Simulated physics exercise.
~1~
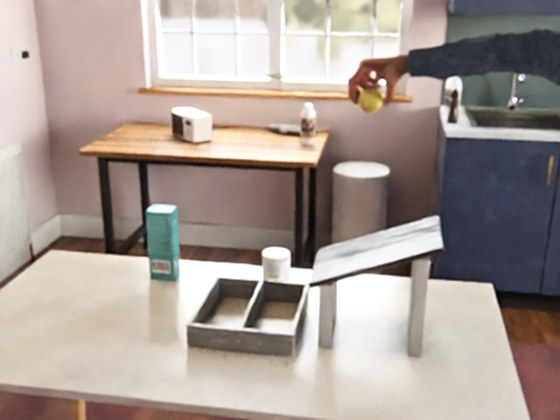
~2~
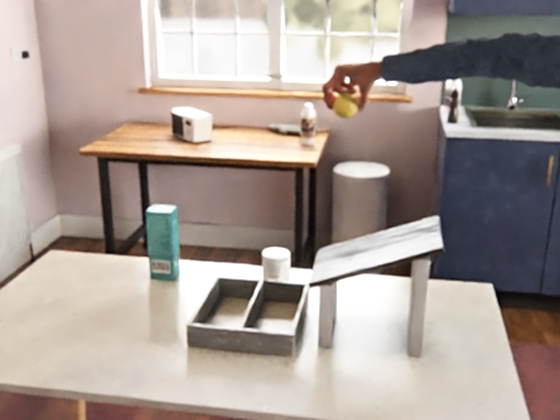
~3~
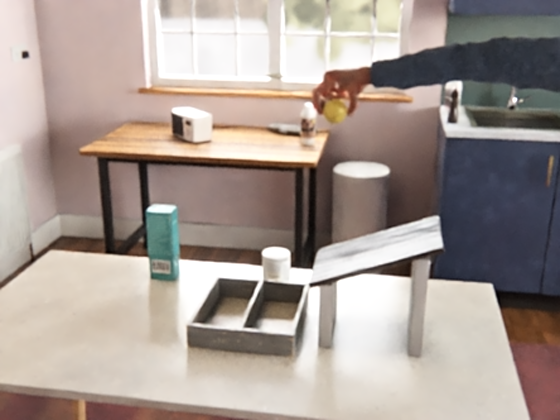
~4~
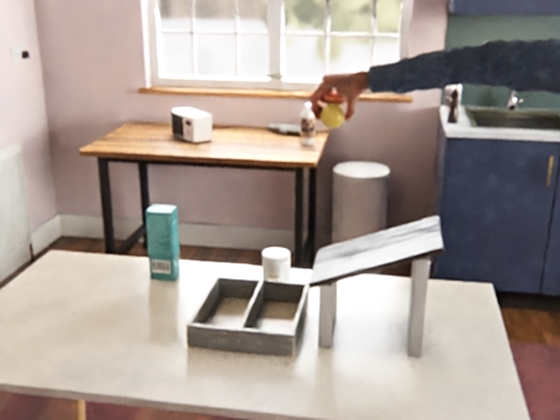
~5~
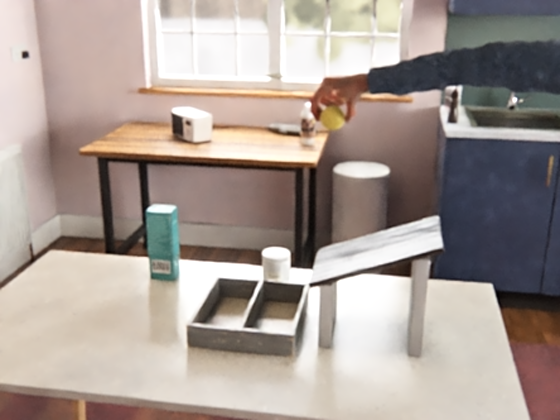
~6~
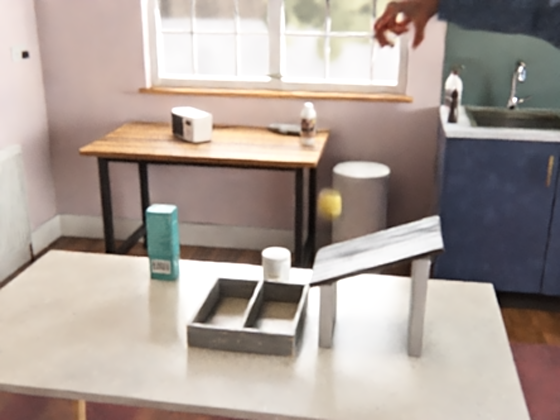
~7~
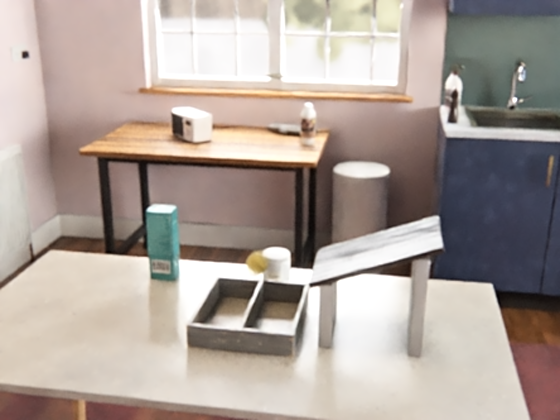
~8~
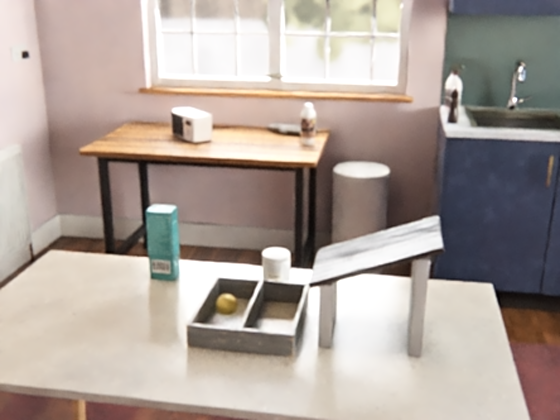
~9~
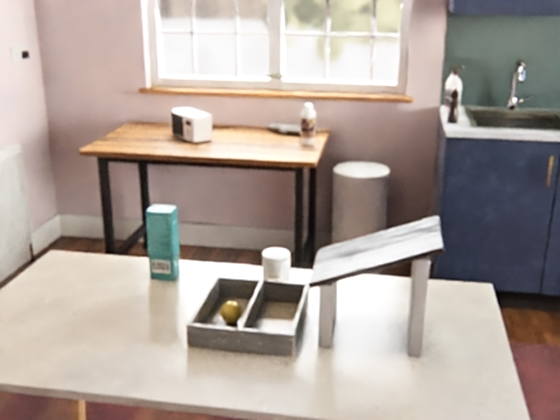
At the start, a hand reaches in from the right, holding a yellow lemon above a light table with a turquoise carton, a white jar, a gray two-bay tray and a sloping board on legs. The hand moves left and lowers the lemon a little, then lets go and draws back toward the upper right. The lemon drops toward the board and travels left past the jar. It lands in the tray's left bay, the one farther from the board. There it shifts slightly and ends up inside, while the carton and jar stay in place.
